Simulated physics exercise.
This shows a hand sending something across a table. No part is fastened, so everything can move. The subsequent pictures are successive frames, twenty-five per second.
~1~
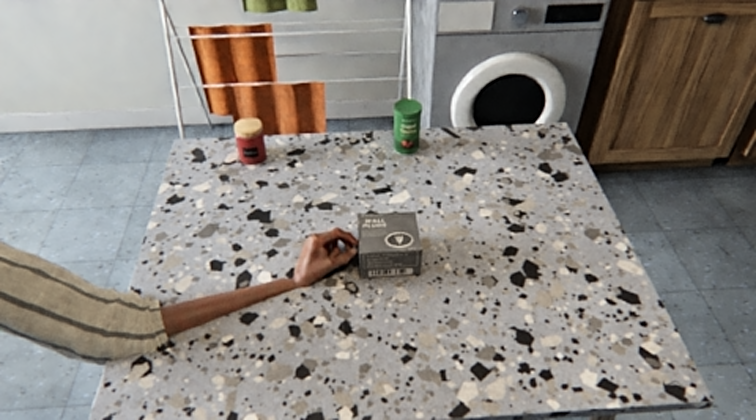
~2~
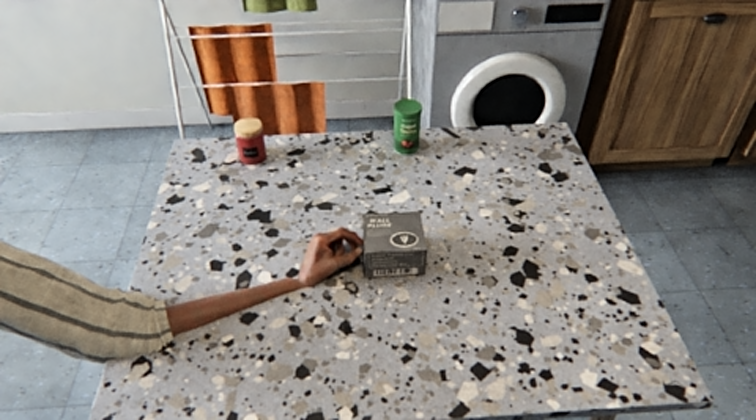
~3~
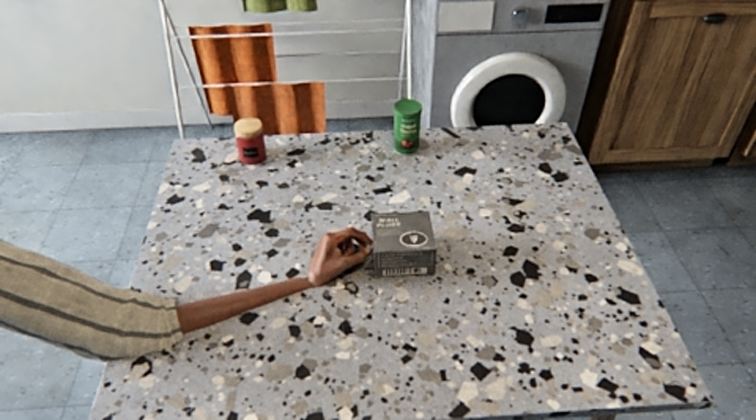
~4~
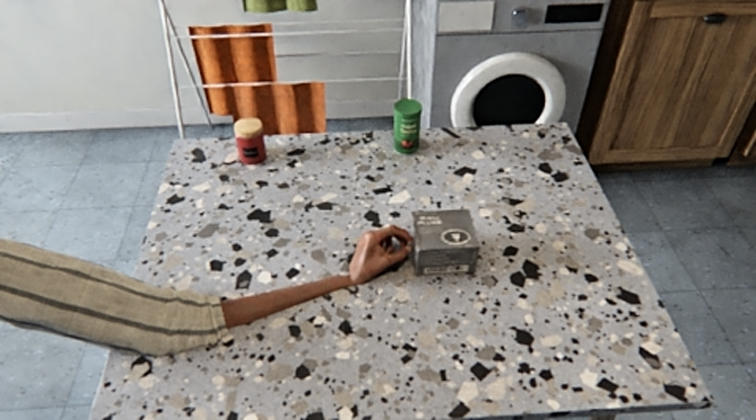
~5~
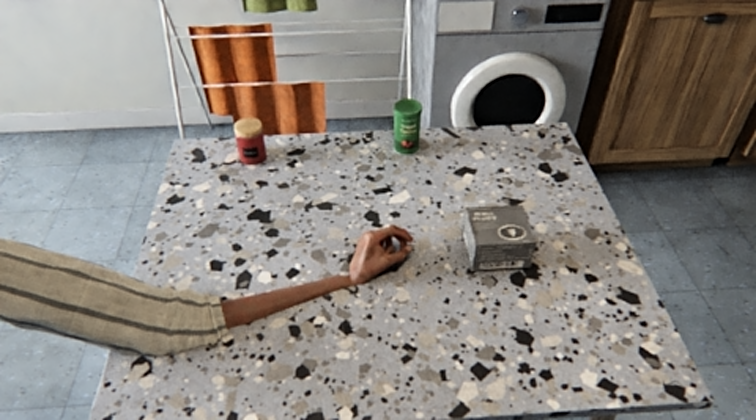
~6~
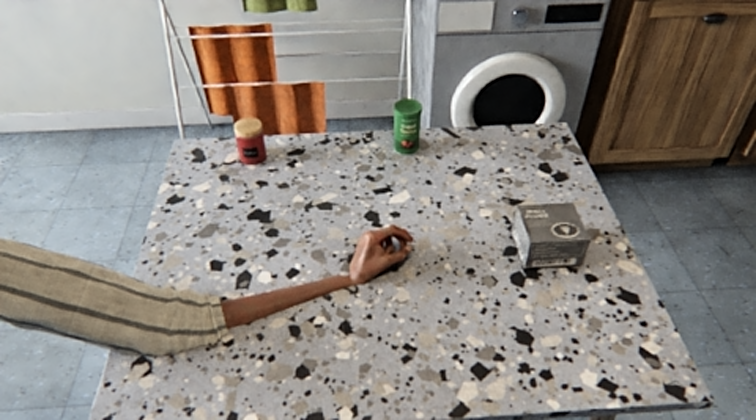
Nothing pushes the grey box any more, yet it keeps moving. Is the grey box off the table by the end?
Okay, so it manages to leave the table.
Then, 0.10 s after the last picture, grey box now off the table.
Then, 0.30 s after the last picture, things are still on the move.
Then, 0.40 s after the last picture, as before.
By the end, off the table, grey box.
